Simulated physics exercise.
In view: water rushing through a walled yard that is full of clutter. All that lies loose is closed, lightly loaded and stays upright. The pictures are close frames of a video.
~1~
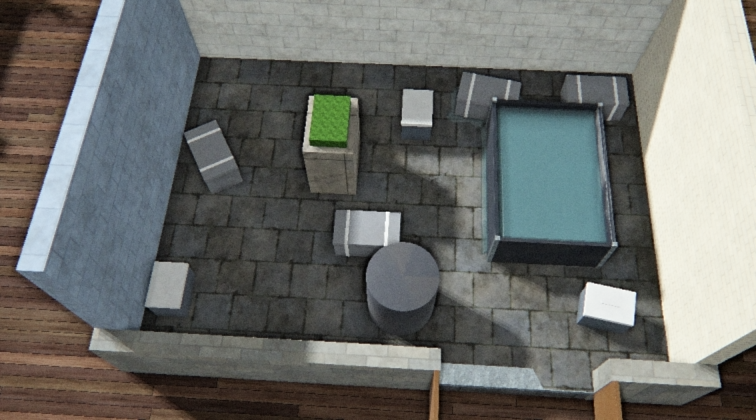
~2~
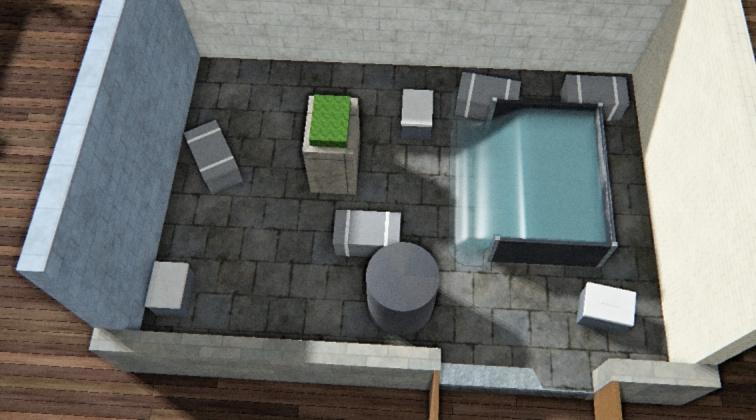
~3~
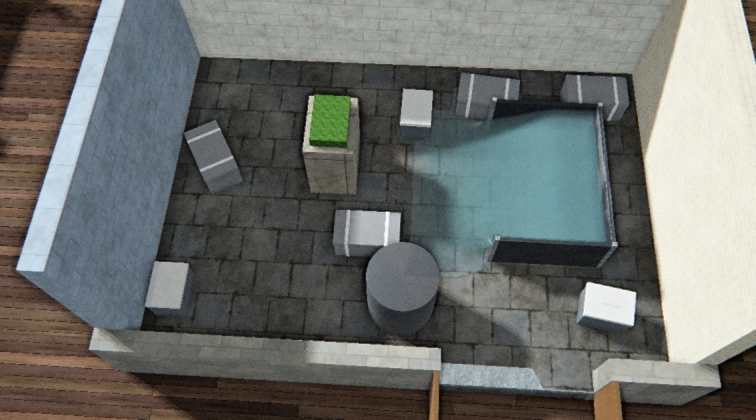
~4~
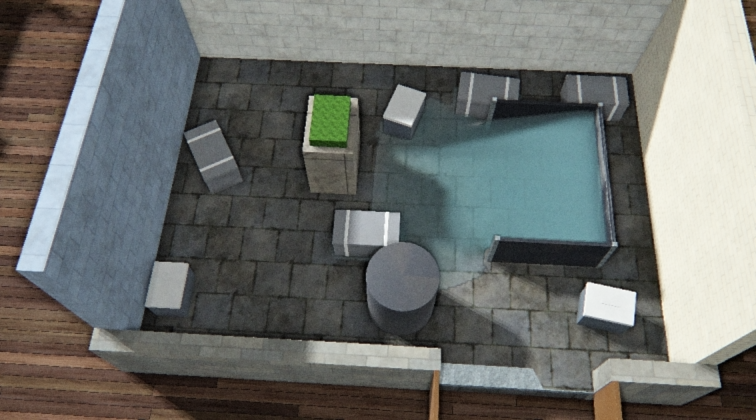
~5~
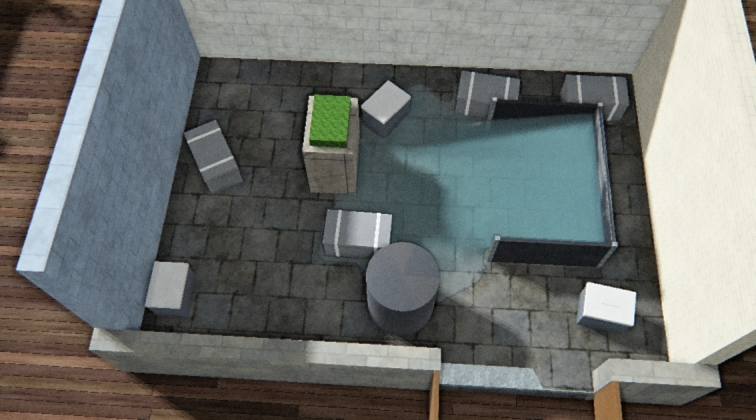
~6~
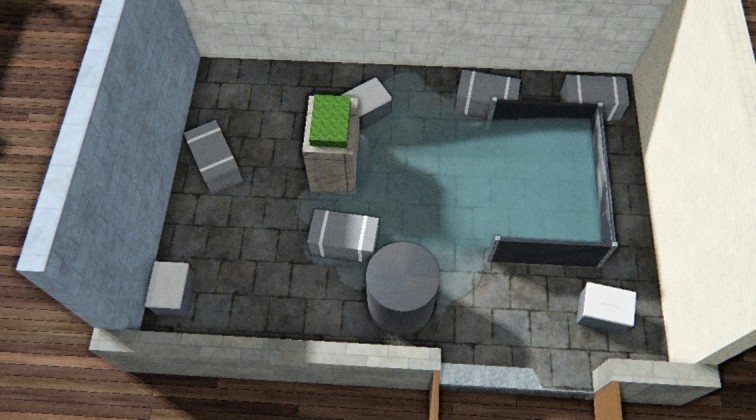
Water bursts leftward from a dark-framed tank at the right of a walled, stone-paved yard, seen from high above by a still camera. Pale grey boxes, some banded with white, lie around a block topped with bright green and a grey cylinder near the front. The sheet spreads across the paving, turning and pushing a box at the back leftward, then nudging the banded one in the middle slightly left.
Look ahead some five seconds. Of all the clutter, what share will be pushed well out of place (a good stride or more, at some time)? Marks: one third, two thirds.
It is between one and two thirds.
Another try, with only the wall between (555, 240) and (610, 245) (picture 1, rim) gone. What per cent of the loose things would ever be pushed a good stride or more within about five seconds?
About 30 per cent.
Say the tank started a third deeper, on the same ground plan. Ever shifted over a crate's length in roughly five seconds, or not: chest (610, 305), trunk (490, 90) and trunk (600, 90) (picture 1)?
As listed: Never so far, under that, under that.
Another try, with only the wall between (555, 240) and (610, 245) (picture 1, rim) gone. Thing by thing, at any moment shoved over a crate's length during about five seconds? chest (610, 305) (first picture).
Answer: Swept aside.
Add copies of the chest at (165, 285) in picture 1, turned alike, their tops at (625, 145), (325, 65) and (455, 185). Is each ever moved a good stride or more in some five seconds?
One after the other: Not that far, moved that far, that far or more.
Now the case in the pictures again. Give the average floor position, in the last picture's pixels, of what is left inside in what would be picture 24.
Near (363, 189).
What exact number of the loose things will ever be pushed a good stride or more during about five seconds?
4 of them.
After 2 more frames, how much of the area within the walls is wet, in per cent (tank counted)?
I make it 40 per cent.
A moment on, 2 of 7 are well off their spots; 0 afloat.
Next, 2 of 7 are well off their spots; 4 afloat.
Later, 2 of 7 are well off their spots; 4 afloat.
In the end, 4 of 7 are well off their spots, and 4 have been at some point; 4 afloat.
